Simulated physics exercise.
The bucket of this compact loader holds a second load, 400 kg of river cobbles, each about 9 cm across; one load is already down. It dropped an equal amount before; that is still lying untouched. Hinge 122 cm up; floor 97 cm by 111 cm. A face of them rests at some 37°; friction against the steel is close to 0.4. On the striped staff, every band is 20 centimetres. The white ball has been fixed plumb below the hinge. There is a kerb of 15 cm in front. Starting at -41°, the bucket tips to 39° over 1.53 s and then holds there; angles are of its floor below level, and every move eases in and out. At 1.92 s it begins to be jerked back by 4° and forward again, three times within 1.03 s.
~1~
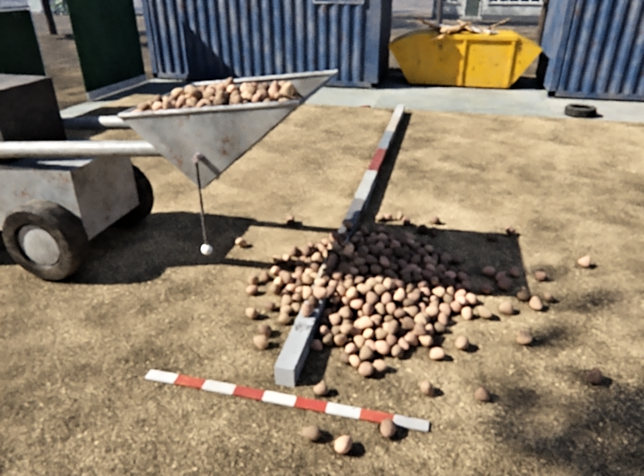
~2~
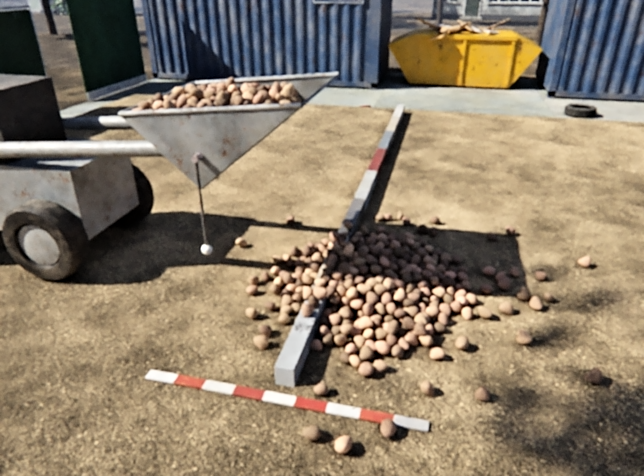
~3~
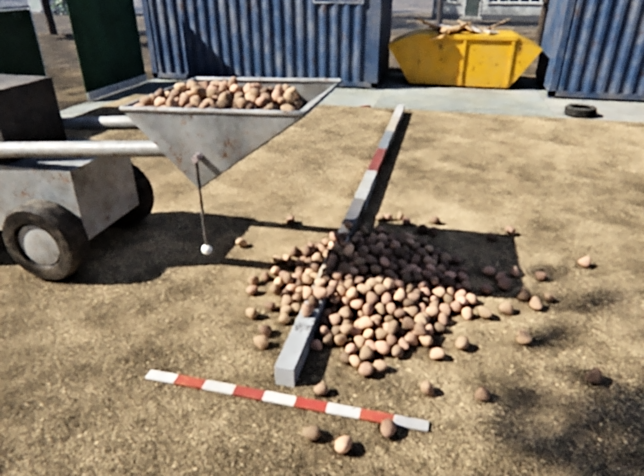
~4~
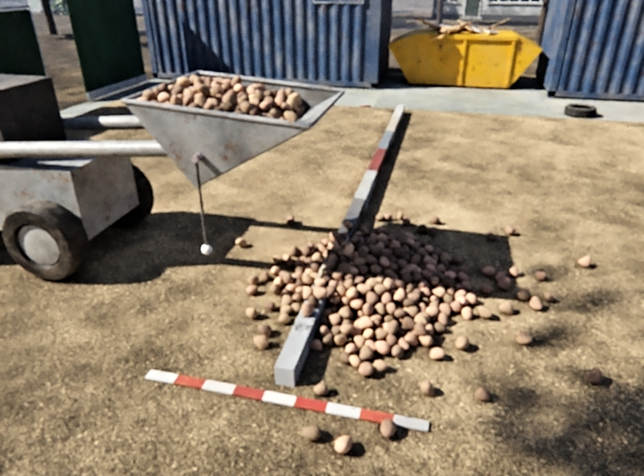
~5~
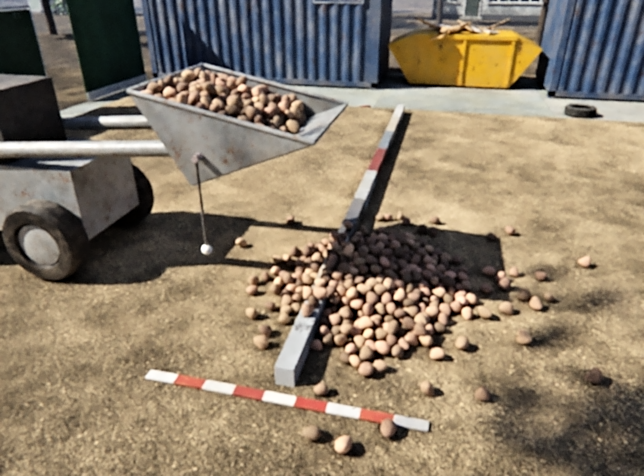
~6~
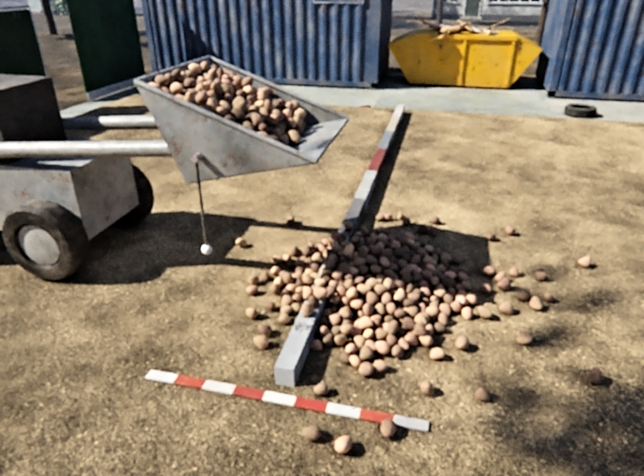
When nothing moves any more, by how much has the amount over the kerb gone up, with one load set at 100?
It has gone up by about 66 per cent of a load.
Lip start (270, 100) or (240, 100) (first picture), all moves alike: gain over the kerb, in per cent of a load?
The first would add some 30 per cent and the second some 10 per cent.
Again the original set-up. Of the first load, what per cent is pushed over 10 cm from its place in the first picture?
Roughly 20 per cent of them.
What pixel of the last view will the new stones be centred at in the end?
Roughly at pixel (354, 265).
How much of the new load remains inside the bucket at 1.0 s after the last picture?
Some 40 percent, roughly.
Then, 0.5 s after the last picture the floor is at 27°; in per cent of one load, 99 in the bucket, 18 on this side of the kerb, 83 over the kerb; the foremost stones are at (580, 305).
Then, 1.0 s after the last picture the floor is at 39°; in per cent of one load, 39 in the bucket, 56 on this side of the kerb, 104 over the kerb; the foremost stones are at (580, 305).
Then, 2.8 s after the last picture the floor is at 39°; in per cent of one load, 0 in the bucket, 51 on this side of the kerb, 149 over the kerb; the foremost stones are at (580, 305).
Then, 5.5 s after the last picture the floor is at 39°; in per cent of one load, 0 in the bucket, 51 on this side of the kerb, 149 over the kerb; the foremost stones are at (580, 305). Net gain over the kerb, 66.
